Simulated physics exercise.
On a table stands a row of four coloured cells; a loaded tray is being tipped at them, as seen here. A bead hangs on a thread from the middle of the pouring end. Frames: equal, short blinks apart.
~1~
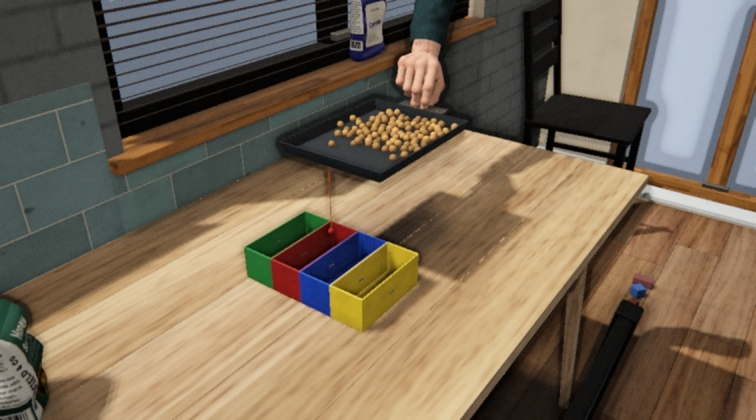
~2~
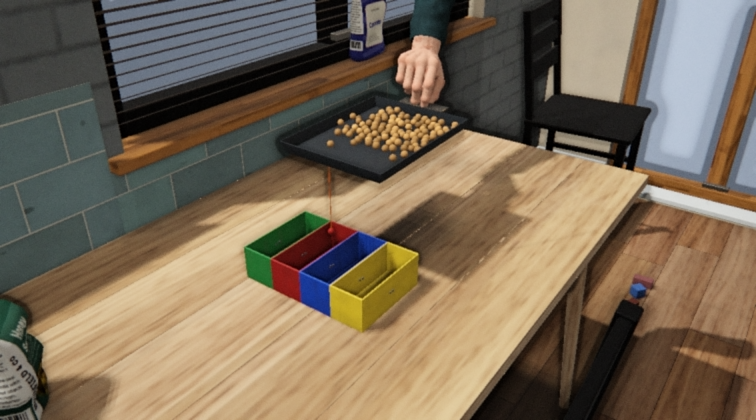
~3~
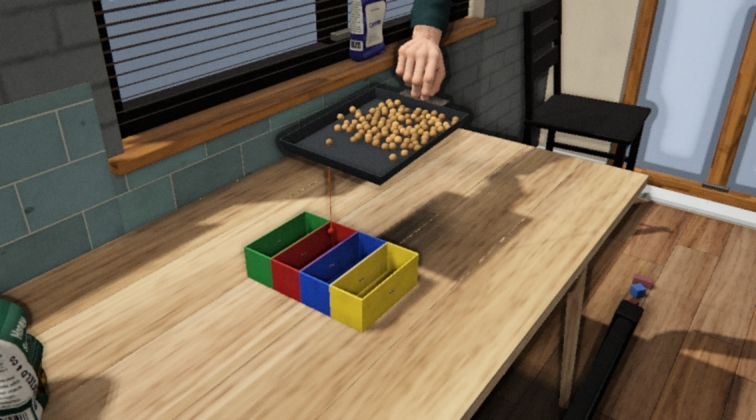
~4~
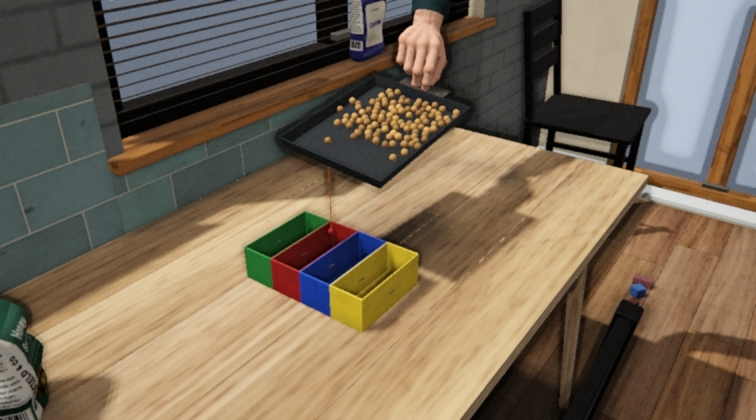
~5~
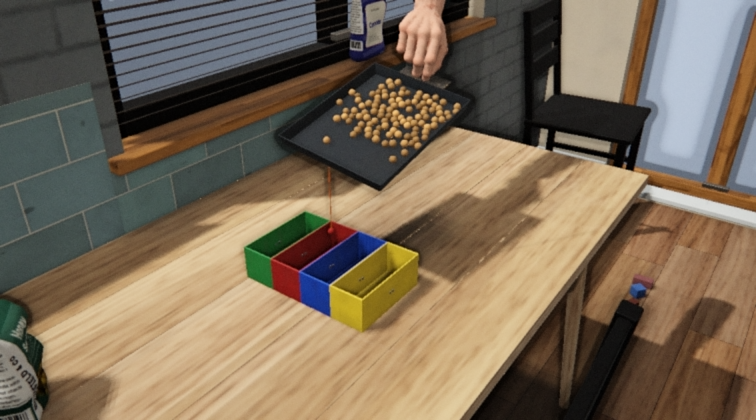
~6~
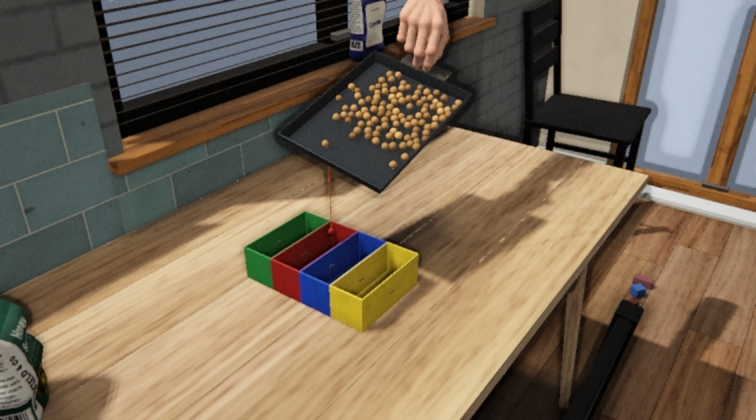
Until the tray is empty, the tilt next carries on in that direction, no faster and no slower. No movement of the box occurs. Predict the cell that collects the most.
I would say the yellow cell.
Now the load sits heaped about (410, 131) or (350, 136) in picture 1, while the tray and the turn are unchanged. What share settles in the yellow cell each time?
Near 70 per cent and near 70 per cent.
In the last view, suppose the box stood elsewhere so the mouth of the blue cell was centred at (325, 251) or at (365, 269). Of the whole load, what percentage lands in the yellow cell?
About 40 per cent first, then about 20 per cent.
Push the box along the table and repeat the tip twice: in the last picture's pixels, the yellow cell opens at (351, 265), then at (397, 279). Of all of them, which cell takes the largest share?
Taking the two placings in order, you'd get the yellow cell and then the blue cell.
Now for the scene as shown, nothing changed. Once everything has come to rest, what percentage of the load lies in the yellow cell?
My best guess is about 70 in a hundred.
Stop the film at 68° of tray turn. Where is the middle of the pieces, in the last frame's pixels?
Mark it at roughly (375, 205) in the final frame.
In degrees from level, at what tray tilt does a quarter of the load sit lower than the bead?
That happens at close to 70 degrees.
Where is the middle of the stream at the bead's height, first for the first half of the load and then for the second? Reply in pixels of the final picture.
Earlier half at (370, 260), later half at (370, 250).
Soon, tray tipped steeply; about half on the tray; about a quarter in the yellow cell; a stray few in the blue cell; about a quarter falling or outside the box.
A while on, tray tipped past a quarter turn; a stray few on the tray; about two thirds in the yellow cell; a small part in the blue cell; a stray few in the red cell; about a quarter falling or outside the box.
Towards the end, tray tipped past a quarter turn; about two thirds in the yellow cell; a small part in the blue cell; a stray few in the red cell; about a quarter falling or outside the box.
Finally, tray tipped past a quarter turn; about two thirds in the yellow cell; a small part in the blue cell; a stray few in the red cell; none in the green cell; about a quarter outside the box.
